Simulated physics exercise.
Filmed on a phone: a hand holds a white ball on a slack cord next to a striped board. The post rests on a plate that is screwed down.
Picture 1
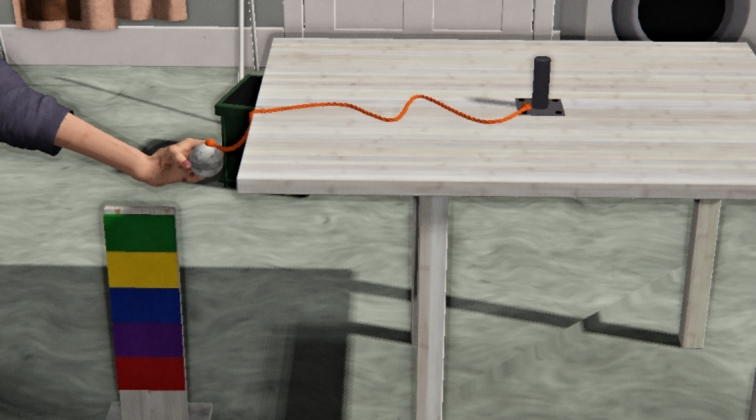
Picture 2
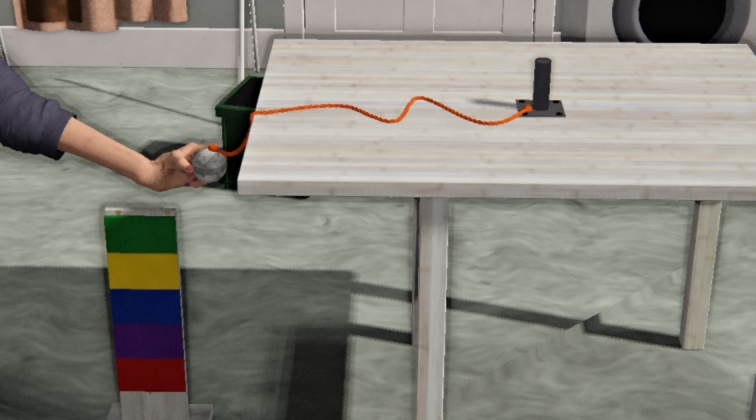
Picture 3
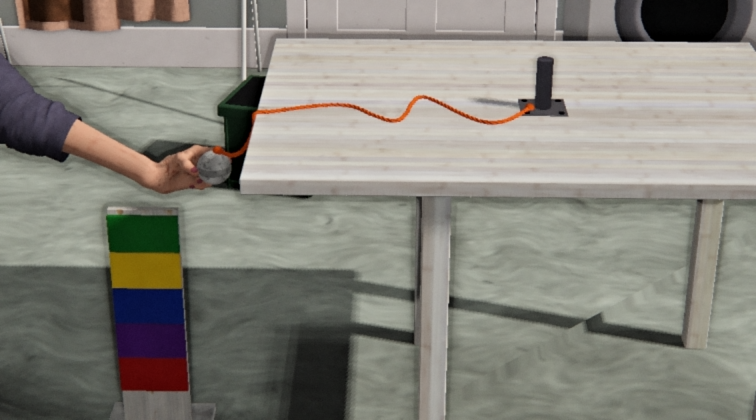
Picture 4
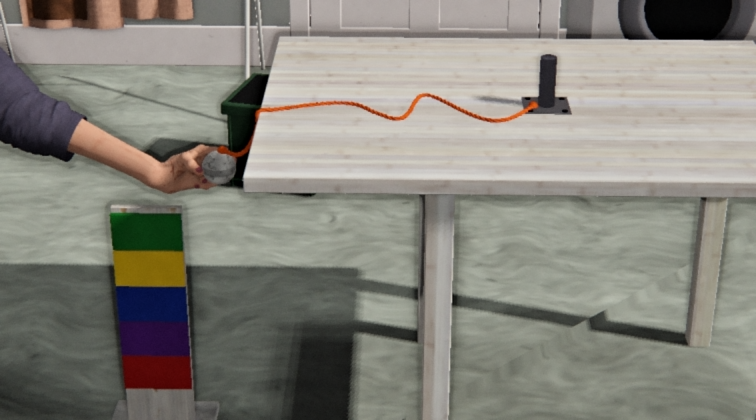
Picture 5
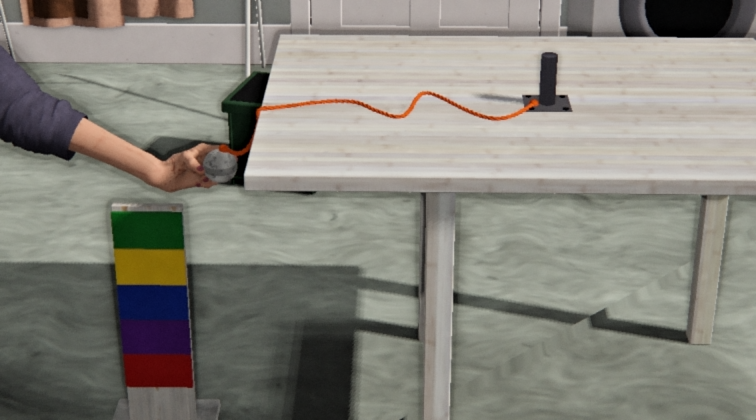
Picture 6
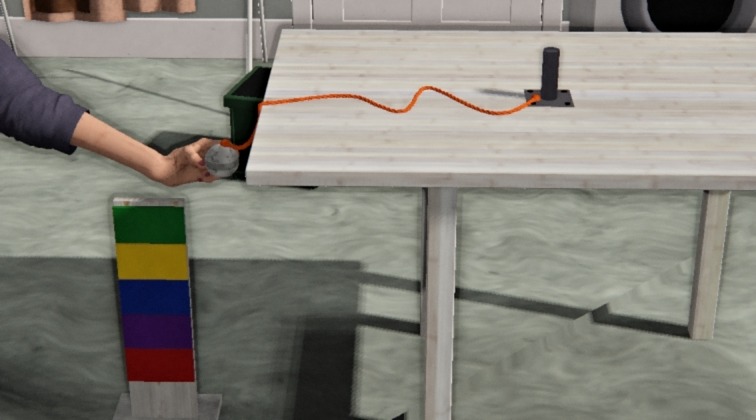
At first, a hand at the left holds a pale ball beside a wooden table, an orange cord running from it in loose waves across the tabletop to a dark upright post. The hand keeps its grip and barely moves, the cord stays slack, and only the view drifts slightly.
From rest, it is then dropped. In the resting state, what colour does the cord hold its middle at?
Its middle is held at blue.
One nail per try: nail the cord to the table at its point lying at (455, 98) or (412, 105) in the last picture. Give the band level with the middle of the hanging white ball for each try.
Going through them one at a time, the answers are yellow; green.
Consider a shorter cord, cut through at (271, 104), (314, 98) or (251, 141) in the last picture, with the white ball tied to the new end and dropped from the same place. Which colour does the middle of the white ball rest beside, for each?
Try 1 - green; try 2 - higher than all five; try 3 - yellow.
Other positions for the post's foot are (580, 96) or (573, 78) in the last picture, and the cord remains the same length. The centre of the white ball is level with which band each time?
Going case by case, it's yellow and then yellow.
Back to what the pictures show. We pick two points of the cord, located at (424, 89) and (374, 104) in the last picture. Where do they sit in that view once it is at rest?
Near (370, 100) and (267, 102).
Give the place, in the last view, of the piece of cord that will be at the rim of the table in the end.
Around (371, 102).
A little later, ball near (272, 286); level with blue.
Next, ball near (263, 287); level with blue.
When it is over, ball near (267, 288); level with blue. At blue.
